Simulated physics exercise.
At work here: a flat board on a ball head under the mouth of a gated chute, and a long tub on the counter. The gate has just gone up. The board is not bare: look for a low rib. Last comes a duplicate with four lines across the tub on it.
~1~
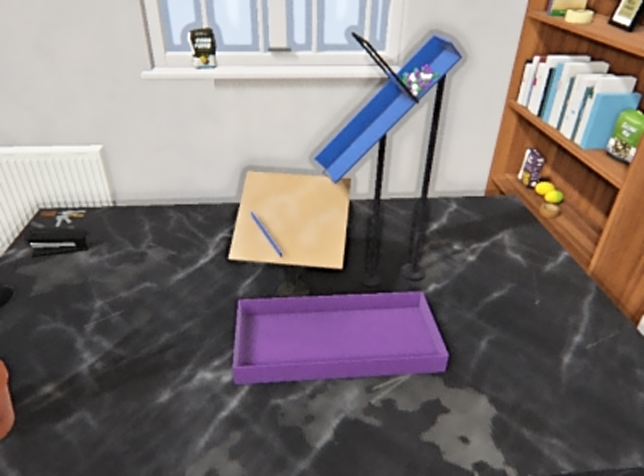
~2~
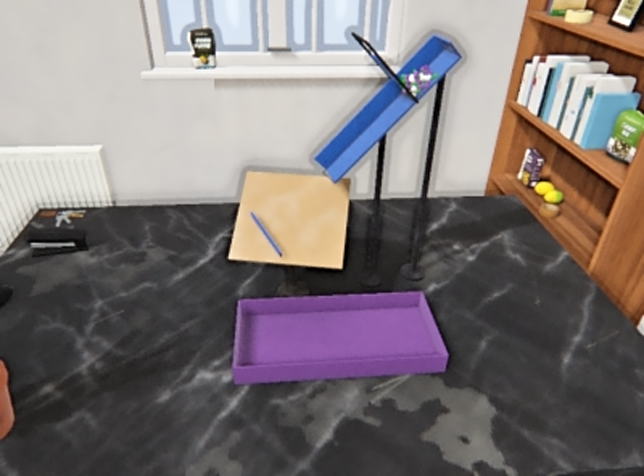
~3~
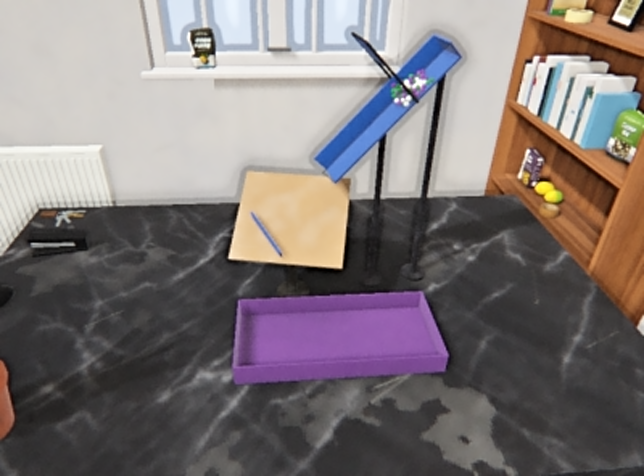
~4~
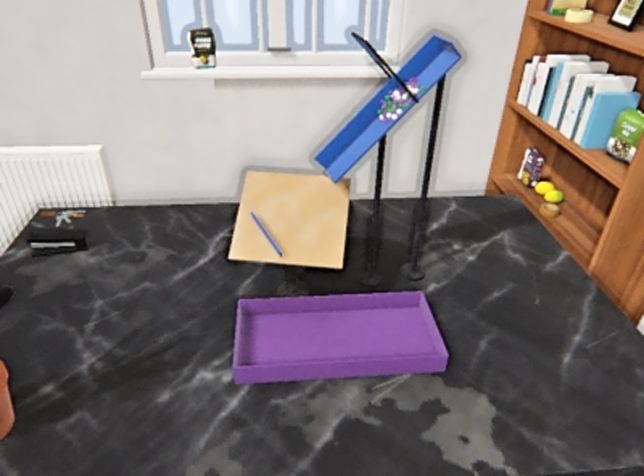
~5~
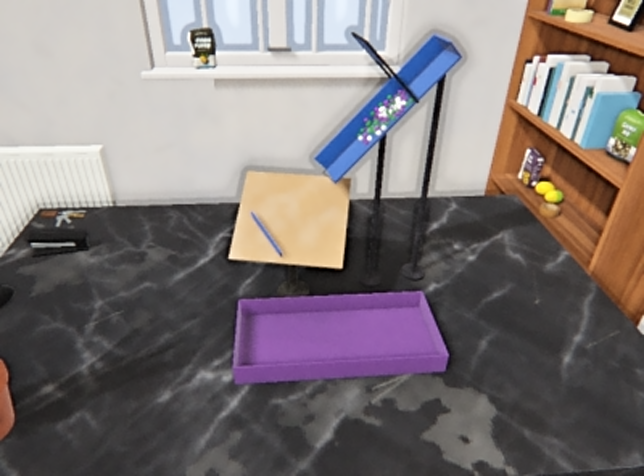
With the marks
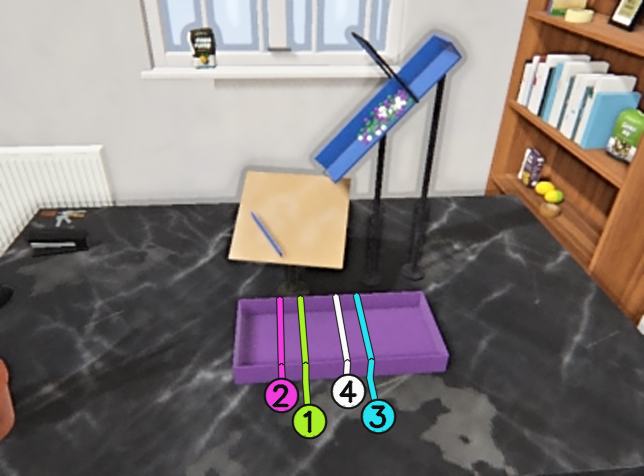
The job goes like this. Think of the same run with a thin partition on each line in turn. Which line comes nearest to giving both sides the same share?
Line 1 does it best.
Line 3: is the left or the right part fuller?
The left side.
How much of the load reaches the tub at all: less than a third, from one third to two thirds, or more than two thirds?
It is from one third to two thirds.
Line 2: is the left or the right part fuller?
The right side.
On the marked copy, line 1 crosses the front rim at (305, 363); line 2 crosses the front rim at (281, 365); line 3 crosses the front rim at (371, 360); line 4 crosses the front rim at (347, 361).
With 1, of what is caught, about half on the left of the divider, about half on the right.
With 2, of what is caught, a small part on the left of the divider, nearly all on the right.
With 3, of what is caught, all on the left of the divider, none on the right.
With 4, of what is caught, nearly all on the left of the divider, a stray few on the right.
